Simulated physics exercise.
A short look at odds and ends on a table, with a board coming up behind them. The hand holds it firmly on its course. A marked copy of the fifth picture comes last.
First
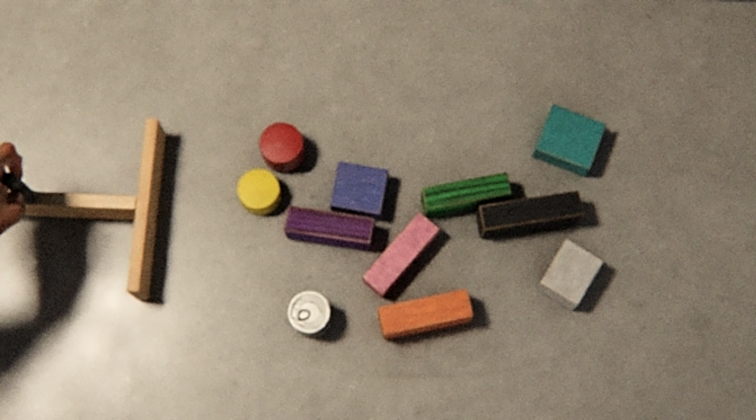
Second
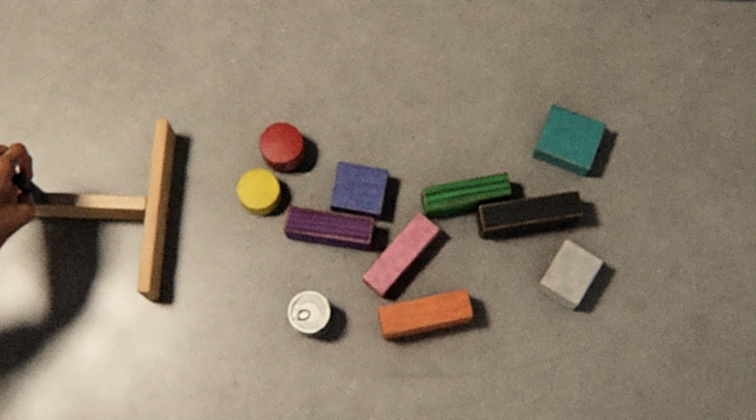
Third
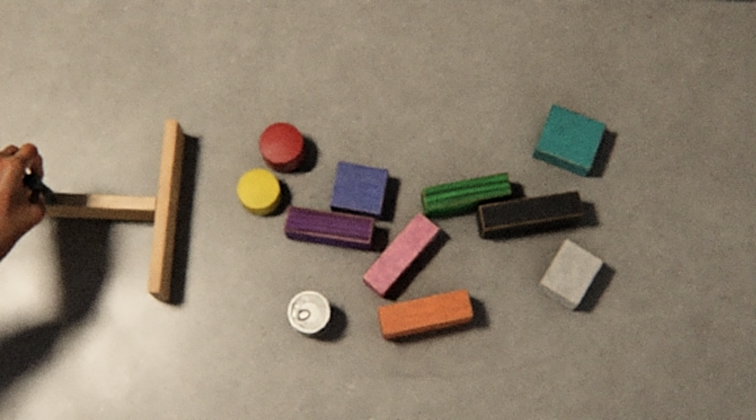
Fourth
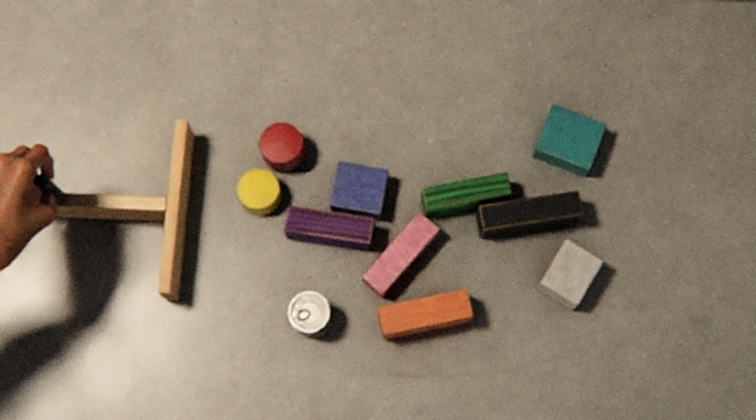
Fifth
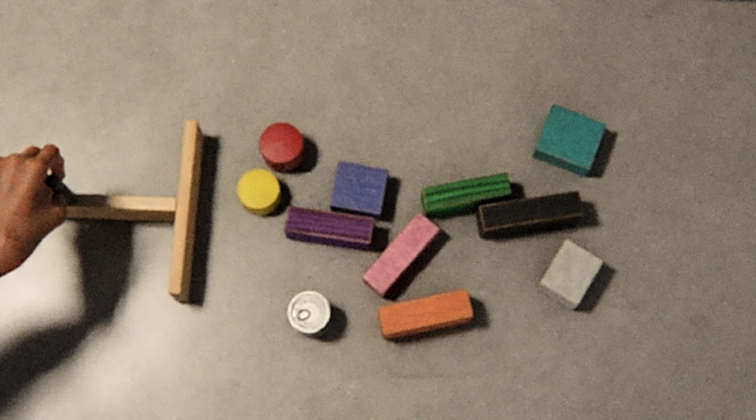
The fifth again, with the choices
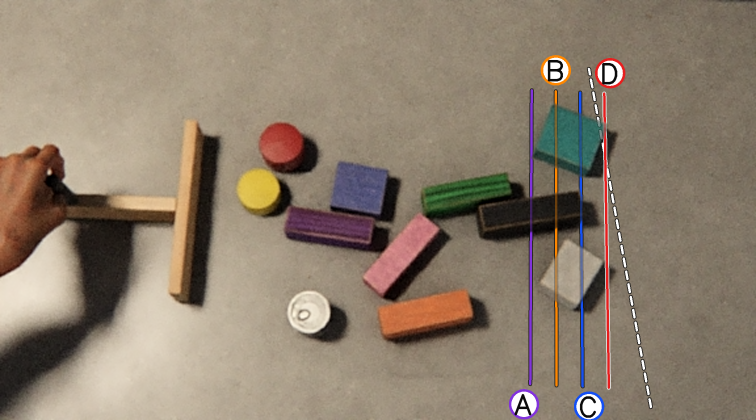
On a grey tabletop, a hand sliding a T-shaped wooden board slowly rightward toward scattered coloured blocks, sticks and tins, all lying still.
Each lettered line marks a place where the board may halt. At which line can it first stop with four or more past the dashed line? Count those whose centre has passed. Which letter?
It must go as far as B.
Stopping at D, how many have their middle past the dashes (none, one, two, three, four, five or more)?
Five or more.
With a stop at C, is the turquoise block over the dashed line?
Yes.
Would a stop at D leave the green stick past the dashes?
Yes.
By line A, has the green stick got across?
Yes.
On the marked copy, A at (531, 231); B at (556, 233); C at (581, 234); D at (606, 235); the dashed line at (619, 230).
Taking B. A third of the way, board (318, 210); turquoise block (569, 141); white block (569, 275); none across.
Two thirds of the way, board (452, 216); green stick (594, 188); black stick (595, 213); none across.
When it is over, board (558, 221); green stick (694, 184); black stick (696, 209); four across.
As for the rest, A gets only two across; C gets five across, but is farther than needed; D gets nine across, but is farther than needed.
